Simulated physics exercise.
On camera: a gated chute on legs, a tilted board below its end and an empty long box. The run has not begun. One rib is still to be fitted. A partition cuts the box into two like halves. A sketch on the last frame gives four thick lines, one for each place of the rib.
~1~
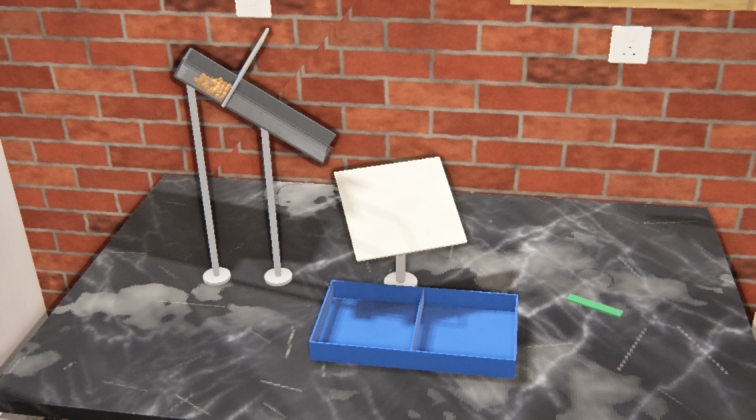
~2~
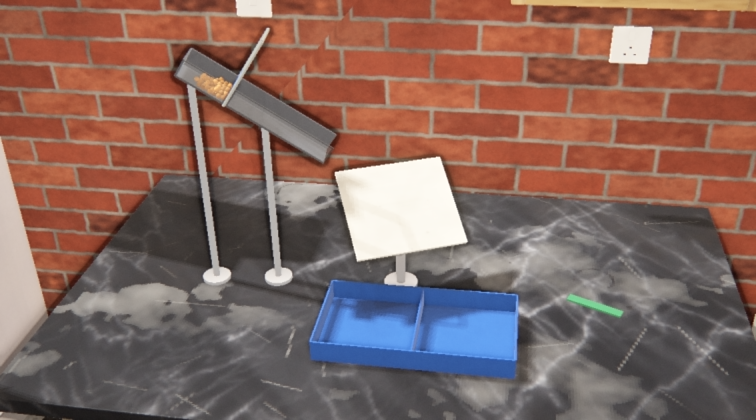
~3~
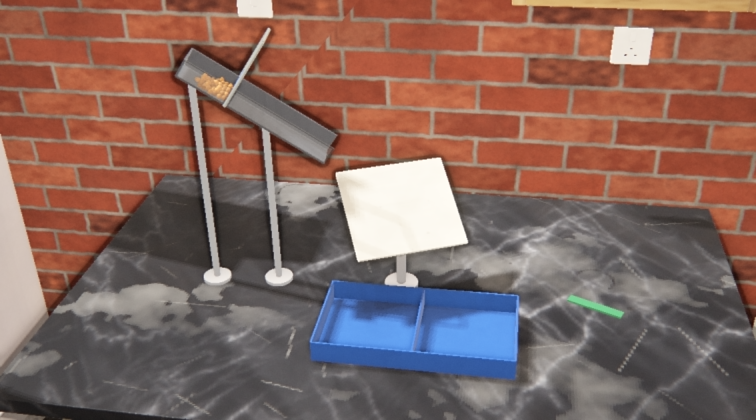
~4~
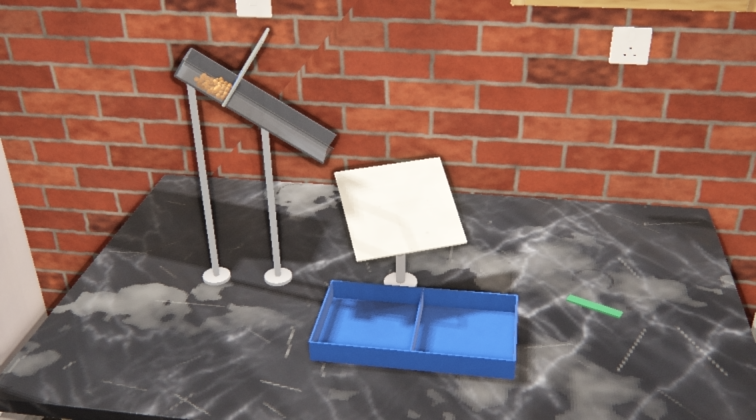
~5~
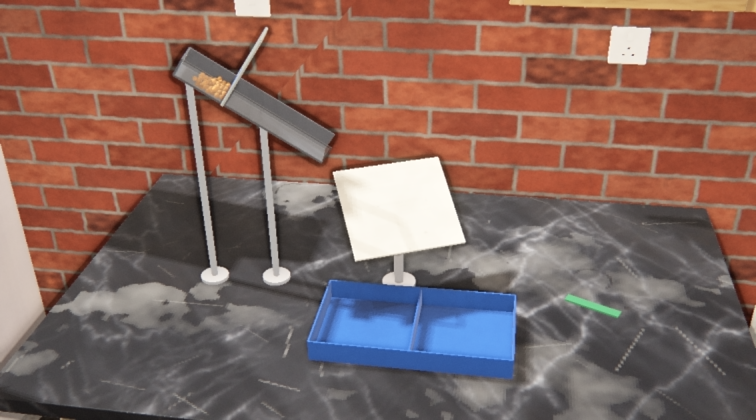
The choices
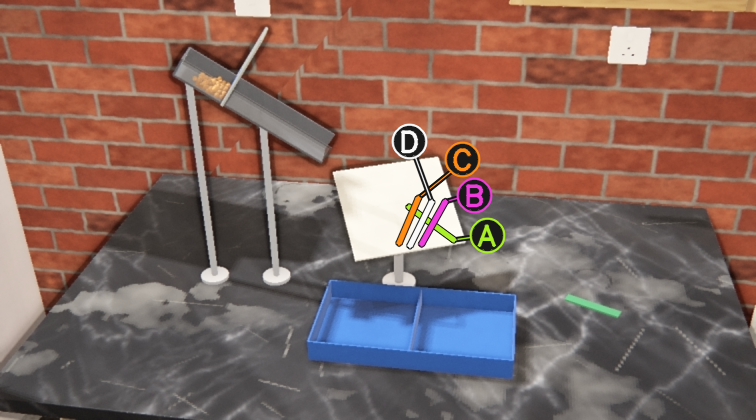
On a dark marbled tabletop by a brick wall, small orange-brown pieces sitting still behind a chute's gate above an empty blue box.
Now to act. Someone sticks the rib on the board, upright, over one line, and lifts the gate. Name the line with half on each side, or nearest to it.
The answer is line B.
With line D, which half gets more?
Left.
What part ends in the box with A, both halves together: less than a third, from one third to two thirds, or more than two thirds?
Line A gives more than two thirds.
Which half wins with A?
More lands on the right.
On the marked copy, line A from (409, 207) to (453, 239); line B from (445, 201) to (421, 244); line C from (418, 198) to (399, 243); line D from (431, 202) to (410, 245).
If A is chosen, of what is caught, a small part in the left half, nearly all in the right.
If B is chosen, of what is caught, about half in the left half, about half in the right.
If C is chosen, of what is caught, most in the left half, a small part in the right.
If D is chosen, of what is caught, most in the left half, a small part in the right.
